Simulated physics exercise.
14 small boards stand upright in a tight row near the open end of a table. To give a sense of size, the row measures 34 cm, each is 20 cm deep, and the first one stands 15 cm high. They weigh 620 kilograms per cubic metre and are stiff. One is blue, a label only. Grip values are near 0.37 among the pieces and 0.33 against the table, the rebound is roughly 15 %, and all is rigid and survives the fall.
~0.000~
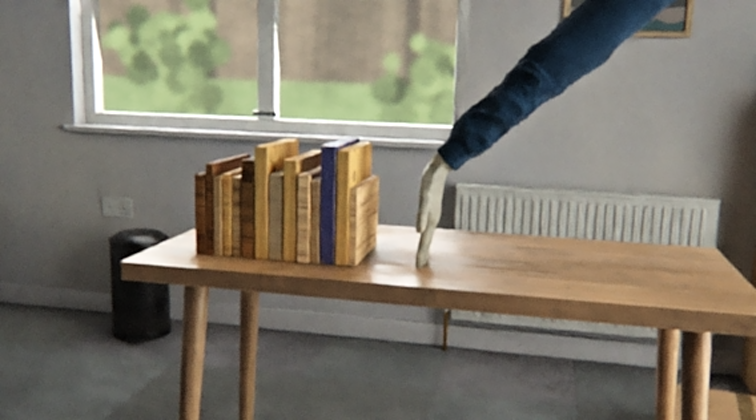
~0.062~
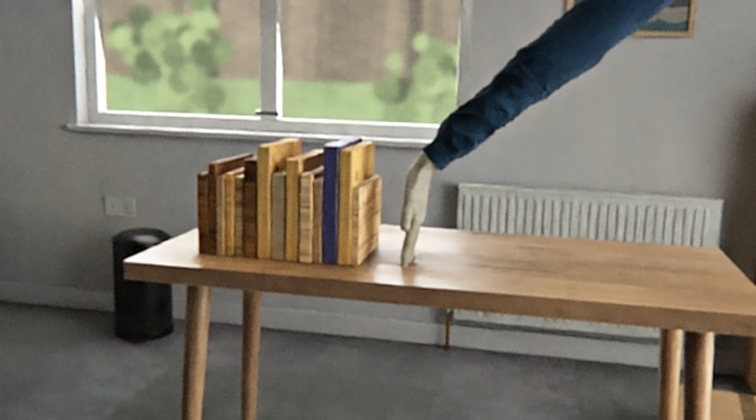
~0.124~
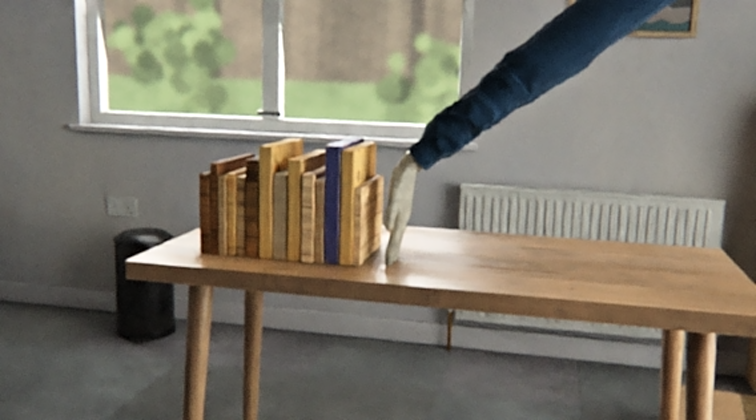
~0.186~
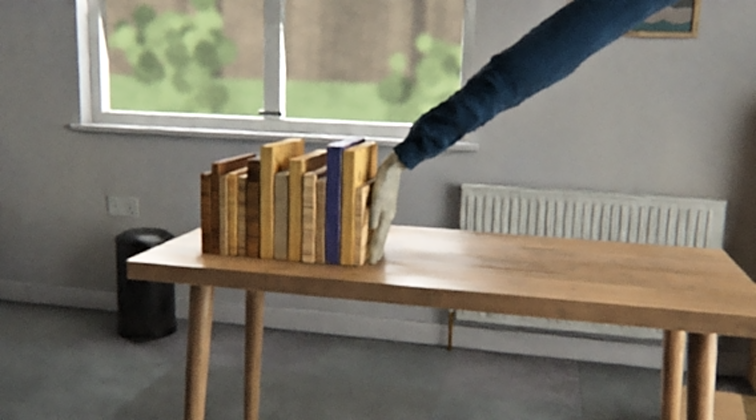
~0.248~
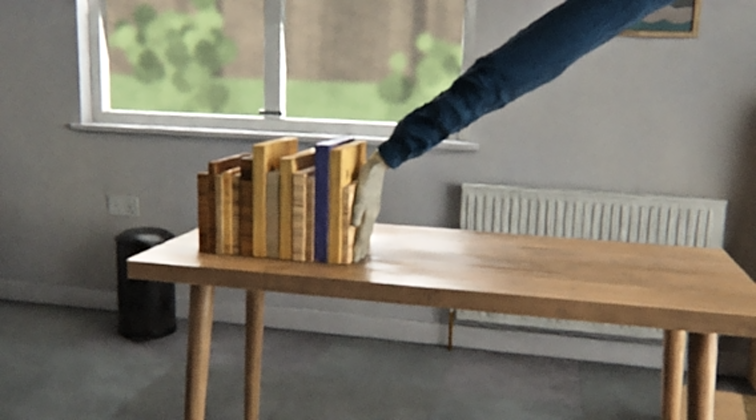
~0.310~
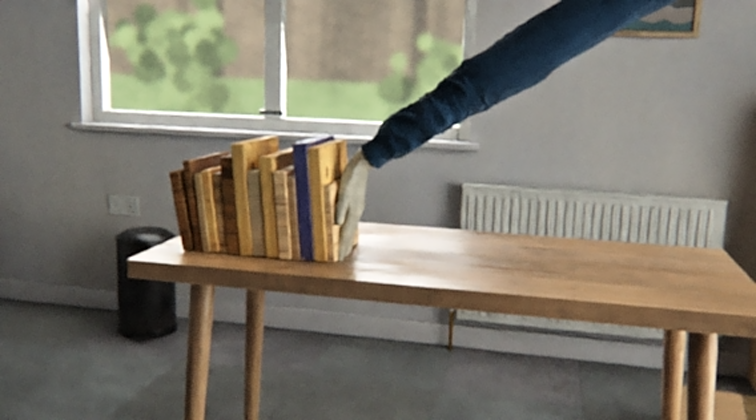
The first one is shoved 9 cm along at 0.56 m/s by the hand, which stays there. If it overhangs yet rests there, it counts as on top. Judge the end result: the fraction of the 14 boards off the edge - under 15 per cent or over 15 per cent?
My judgement: More than 15 per cent.
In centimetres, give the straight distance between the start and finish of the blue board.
Displacement of blue = 10 cm.
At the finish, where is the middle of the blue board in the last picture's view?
I'd point at about (293, 211).
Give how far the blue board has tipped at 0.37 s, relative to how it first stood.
Something like 15°, more or less.
After 0.37 s, none of the 14 boards off the edge, 14 disturbed; blue board leaning 14°.
After 0.48 s, none of the 14 boards off the edge, 14 disturbed; blue board leaning 41°.
After 0.72 s, 3 of the 14 boards off the edge; blue board leaning 54°.
After 0.94 s, 4 of the 14 boards off the edge; blue board leaning 54°.
At rest (1.3 s), 4 of the 14 boards off the edge; blue board leaning 54°. That is 29 per cent. As the last picture would show them, middles, blue board near (293, 211).
